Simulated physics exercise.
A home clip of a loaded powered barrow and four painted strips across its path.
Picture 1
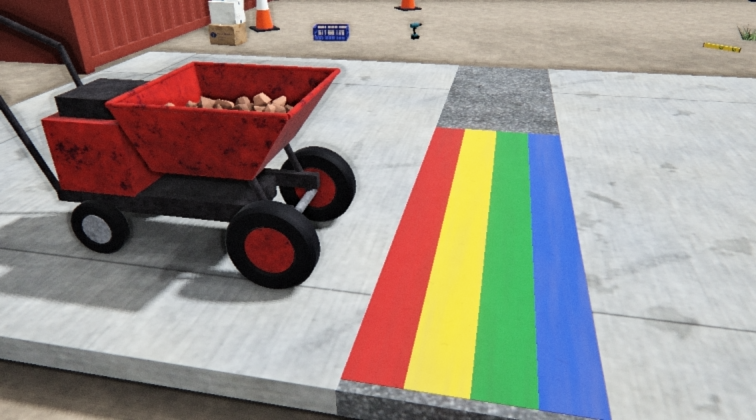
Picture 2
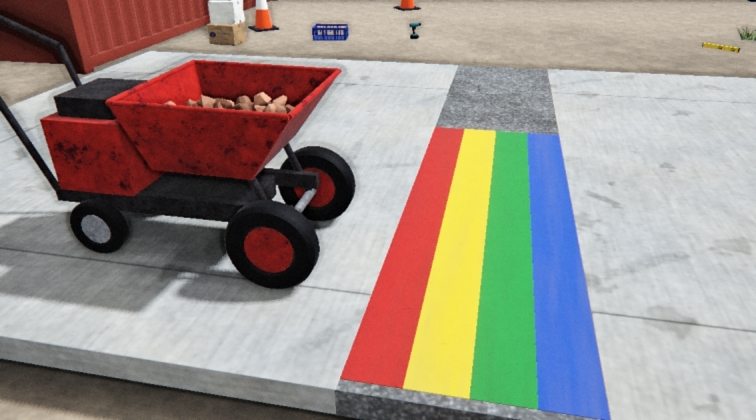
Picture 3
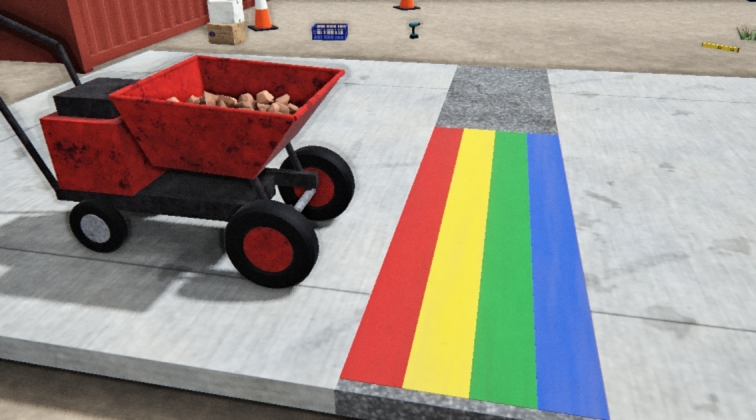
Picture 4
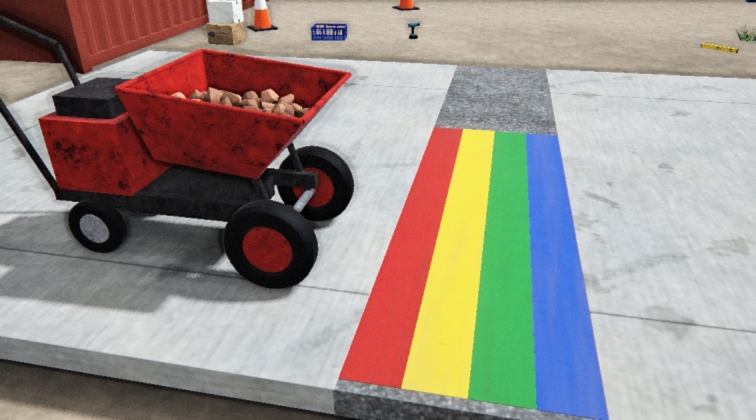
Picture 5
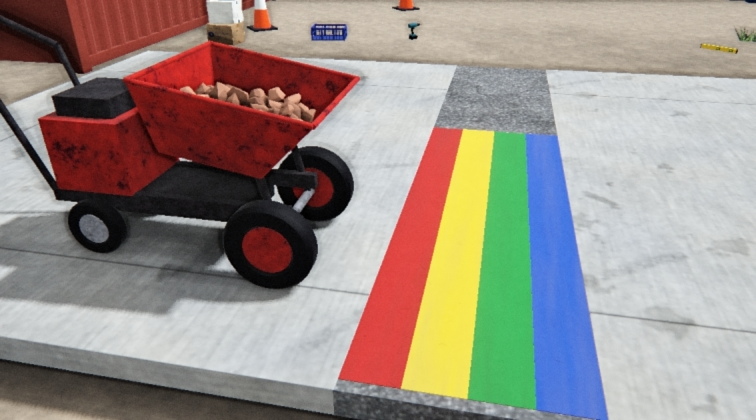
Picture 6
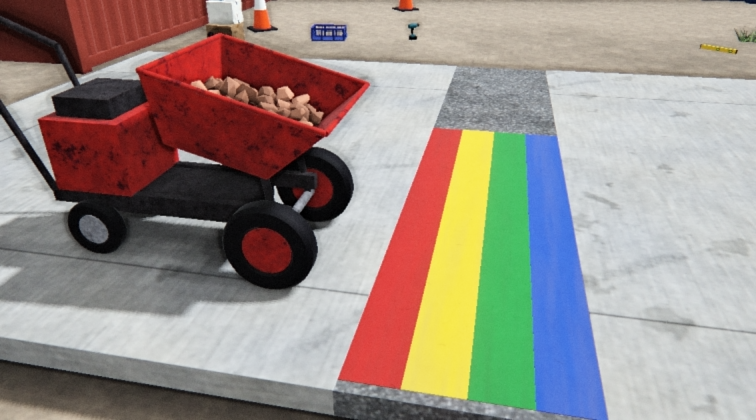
The red skip of a small barrow loaded with rubble sat level at first, then tilted gradually forward to the right, while its wheels stayed still beside the red, yellow, green and blue strips.
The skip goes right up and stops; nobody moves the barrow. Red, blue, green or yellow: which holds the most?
The heap favours the yellow strip.
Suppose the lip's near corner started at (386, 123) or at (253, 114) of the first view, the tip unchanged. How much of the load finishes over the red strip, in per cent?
About 0 and 50 per cent.
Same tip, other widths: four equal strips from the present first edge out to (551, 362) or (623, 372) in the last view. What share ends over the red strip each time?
First some 10, then 20 per cent.
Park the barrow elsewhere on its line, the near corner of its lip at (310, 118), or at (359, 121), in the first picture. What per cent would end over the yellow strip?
About 50 and 10 per cent.
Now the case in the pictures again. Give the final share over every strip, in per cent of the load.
In per cent, red strip 20, yellow strip 45, green strip 25 and blue strip 5.
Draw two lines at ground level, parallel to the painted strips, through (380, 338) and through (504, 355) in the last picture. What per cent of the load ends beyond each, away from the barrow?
About 100 and 10 per cent.
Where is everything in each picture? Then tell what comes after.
Lip of the skip near (288, 117), level; top of the load near (202, 121), lumps of rubble; red strip near (387, 332); yellow strip near (445, 340); green strip near (506, 349); blue strip near (568, 357), in the first frame.
Lip of the skip near (289, 117), level; top of the load near (203, 120), in the second frame.
Lip of the skip near (294, 118), tipped barely; top of the load near (205, 117), in the third frame.
Lip of the skip near (302, 122), tipped a little; top of the load near (209, 113), in the fourth frame.
Lip of the skip near (313, 127), tipped a little; top of the load near (216, 108), in the fifth frame.
Lip of the skip near (326, 134), tipped clearly; top of the load near (225, 104); red strip near (385, 333); yellow strip near (443, 341); green strip near (503, 349); blue strip near (565, 358), in the sixth frame.
Shortly afterwards, skip tipped steeply; the whole lot in the skip.
Next, skip tipped right over; all but a few in the skip; a little over the yellow strip; only a few over the green strip.
Some moments later, skip tipped right over; a little in the skip; a little over the red strip; near half over the yellow strip; near a quarter over the green strip; a little over the blue strip; only a few off the paint.
In the end, skip tipped right over; only a few in the skip; near a quarter over the red strip; near half over the yellow strip; near a quarter over the green strip; a little over the blue strip; only a few off the paint.
